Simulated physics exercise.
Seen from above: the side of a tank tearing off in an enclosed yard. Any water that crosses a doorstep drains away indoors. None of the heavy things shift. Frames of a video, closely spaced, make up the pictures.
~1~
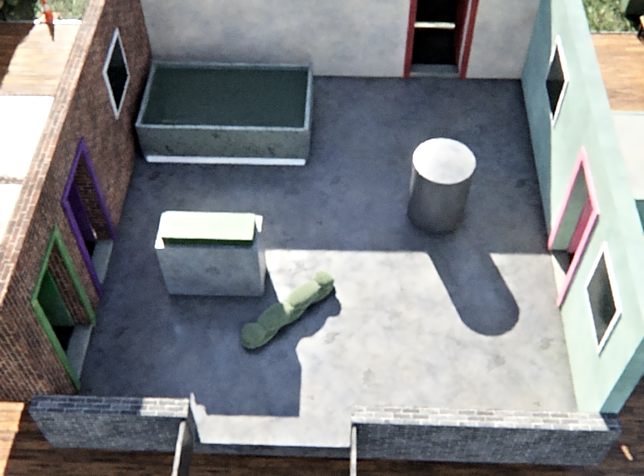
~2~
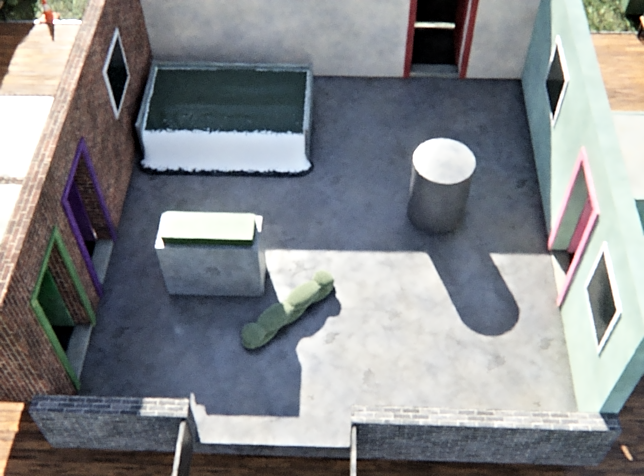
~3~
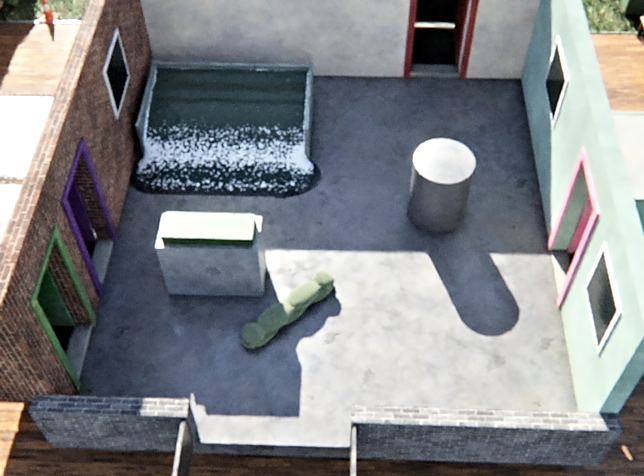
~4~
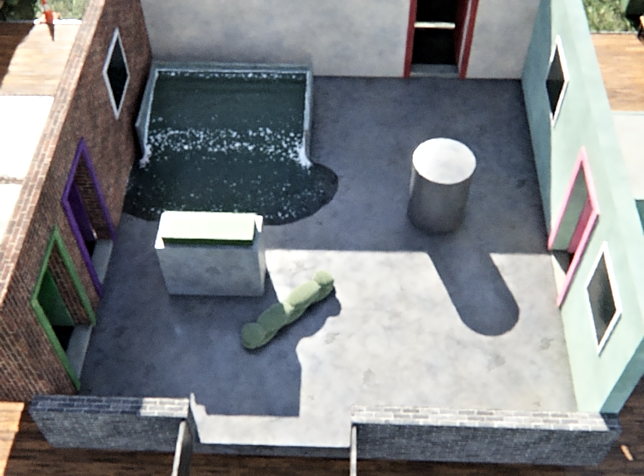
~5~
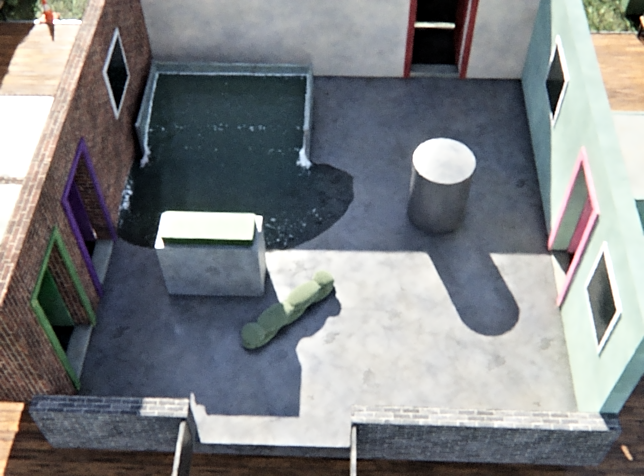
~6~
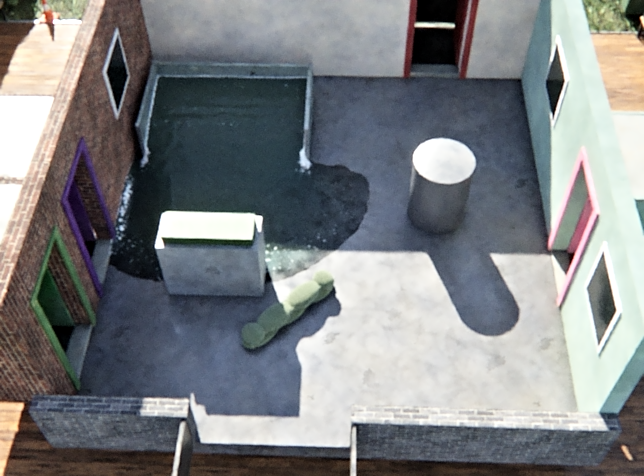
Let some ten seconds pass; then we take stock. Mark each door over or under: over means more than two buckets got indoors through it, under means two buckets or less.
Purple door - over, red door - under, green door - over, pink door - over.
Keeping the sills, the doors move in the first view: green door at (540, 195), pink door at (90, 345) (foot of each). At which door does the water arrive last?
Result: The one in red.
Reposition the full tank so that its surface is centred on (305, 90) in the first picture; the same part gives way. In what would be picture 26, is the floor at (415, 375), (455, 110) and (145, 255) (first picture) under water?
Well, in the order you listed them, they'd be reached by the flood, unreached and reached by the flood.
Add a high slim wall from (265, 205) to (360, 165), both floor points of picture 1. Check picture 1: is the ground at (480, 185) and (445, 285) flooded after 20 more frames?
As listed: Clear, under water.
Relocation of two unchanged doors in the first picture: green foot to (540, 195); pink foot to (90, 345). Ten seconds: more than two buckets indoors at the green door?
Note: Green one comes out below.
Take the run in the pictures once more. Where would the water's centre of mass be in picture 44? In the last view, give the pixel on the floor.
At about (307, 264).
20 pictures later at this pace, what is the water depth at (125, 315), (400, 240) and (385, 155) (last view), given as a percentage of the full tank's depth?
16, 10, 0 %.
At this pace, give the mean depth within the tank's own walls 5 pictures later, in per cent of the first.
My figure is about 38 in a hundred.
A moment on, water covers 30 % of the floor; the purple door wet at the sill, nothing in, the red door not reached, the green door wet at the sill, nothing in, the pink door not reached.
Next, water covers 45 % of the floor; the purple door over two buckets in, the red door not reached, the green door under two buckets in, the pink door not reached.
Then, water covers 65 % of the floor; the purple door far over two buckets in, the red door not reached, the green door over two buckets in, the pink door under two buckets in.
Later, water covers 80 % of the floor; the purple door far over two buckets in, the red door not reached, the green door over two buckets in, the pink door over two buckets in.
In the end, water covers 95 % of the floor; the purple door far over two buckets in, the red door wet at the sill, nothing in, the green door over two buckets in, the pink door far over two buckets in.
